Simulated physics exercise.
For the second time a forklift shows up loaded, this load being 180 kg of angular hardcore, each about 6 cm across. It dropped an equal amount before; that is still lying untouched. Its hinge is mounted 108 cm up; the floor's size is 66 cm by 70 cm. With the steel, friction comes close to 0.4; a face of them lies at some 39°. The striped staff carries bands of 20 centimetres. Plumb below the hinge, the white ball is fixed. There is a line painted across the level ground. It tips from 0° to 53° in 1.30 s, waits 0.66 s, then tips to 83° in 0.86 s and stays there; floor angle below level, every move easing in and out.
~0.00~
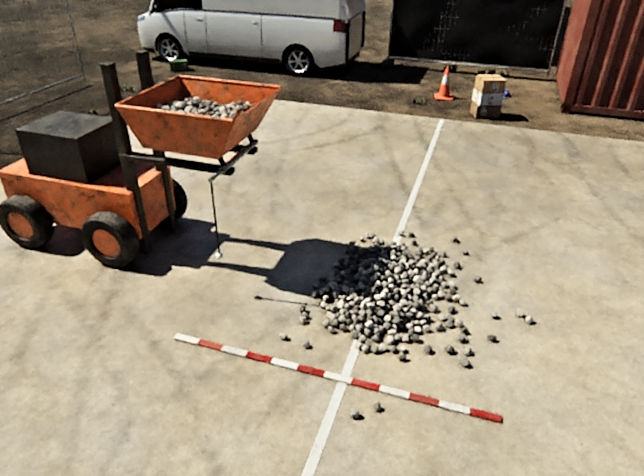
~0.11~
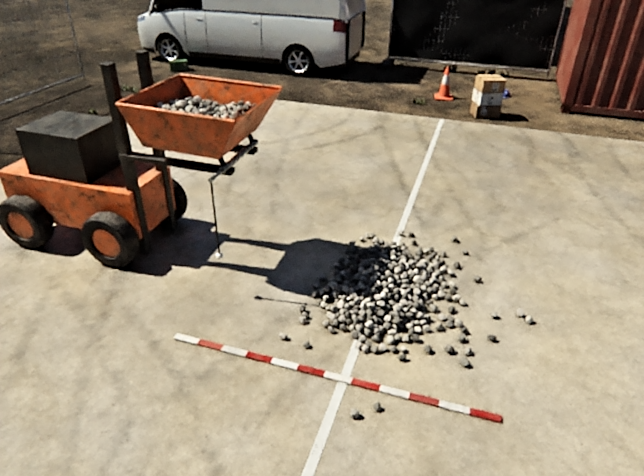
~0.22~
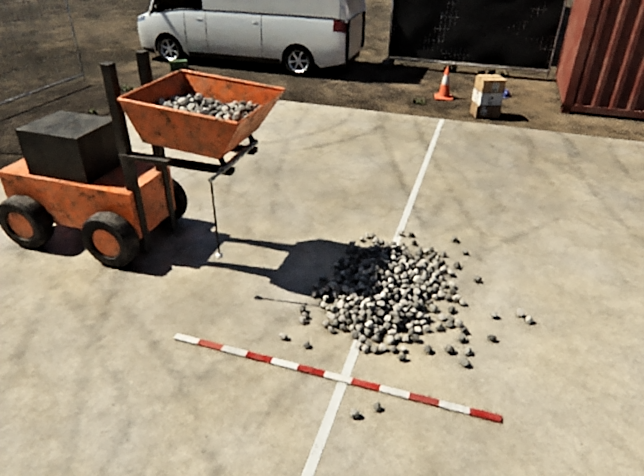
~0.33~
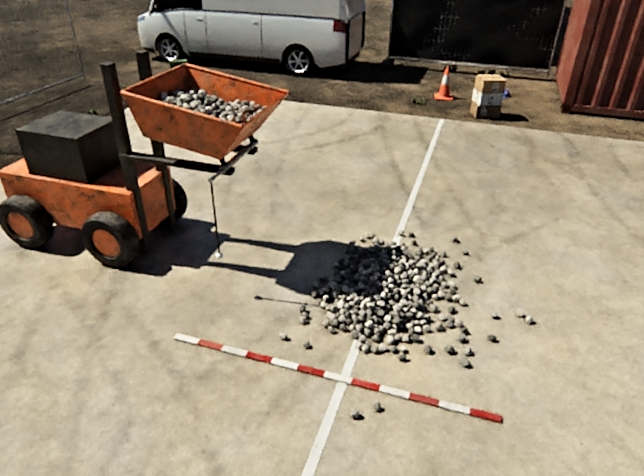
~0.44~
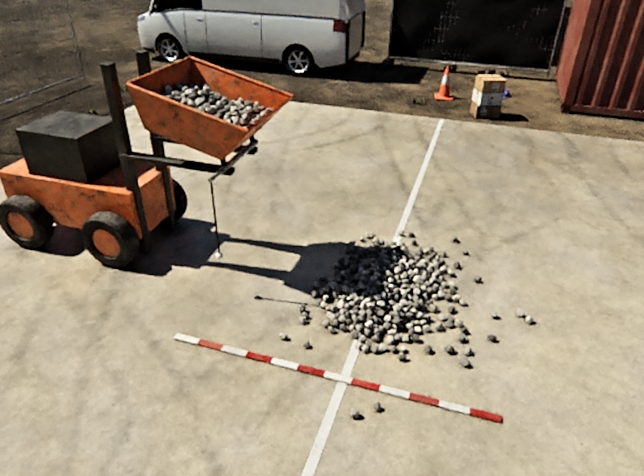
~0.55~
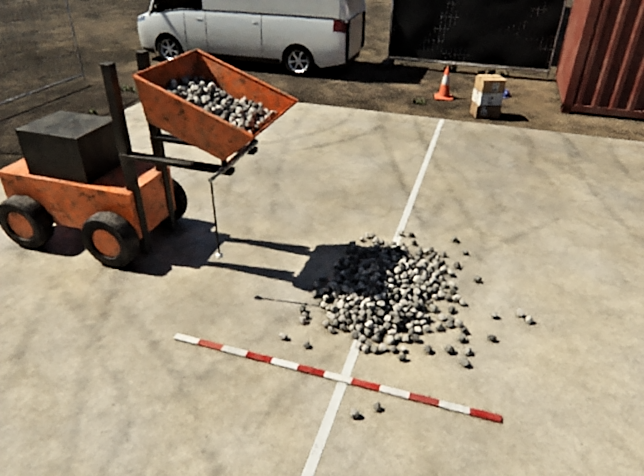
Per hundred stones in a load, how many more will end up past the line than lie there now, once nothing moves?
Roughly 2 more per hundred.
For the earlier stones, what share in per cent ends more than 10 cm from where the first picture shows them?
0 %.
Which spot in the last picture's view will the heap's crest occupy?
Note: Crest near (340, 259).
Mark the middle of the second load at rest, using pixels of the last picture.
Centre: Approx. (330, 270).
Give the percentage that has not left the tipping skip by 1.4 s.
About 100 percent is still in there.
After 1.0 s the floor is at 45°; in per cent of one load, 100 in the tipping skip, 45 short of the line, 55 past the line; the foremost stones are at (490, 324).
After 1.4 s the floor is at 53°; in per cent of one load, 100 in the tipping skip, 45 short of the line, 55 past the line; the foremost stones are at (490, 324).
After 3.3 s the floor is at 83°; in per cent of one load, 51 in the tipping skip, 94 short of the line, 56 past the line; the foremost stones are at (490, 324).
After 5.6 s the floor is at 83°; in per cent of one load, 0 in the tipping skip, 143 short of the line, 57 past the line; the foremost stones are at (490, 324). Net gain past the line, 2.
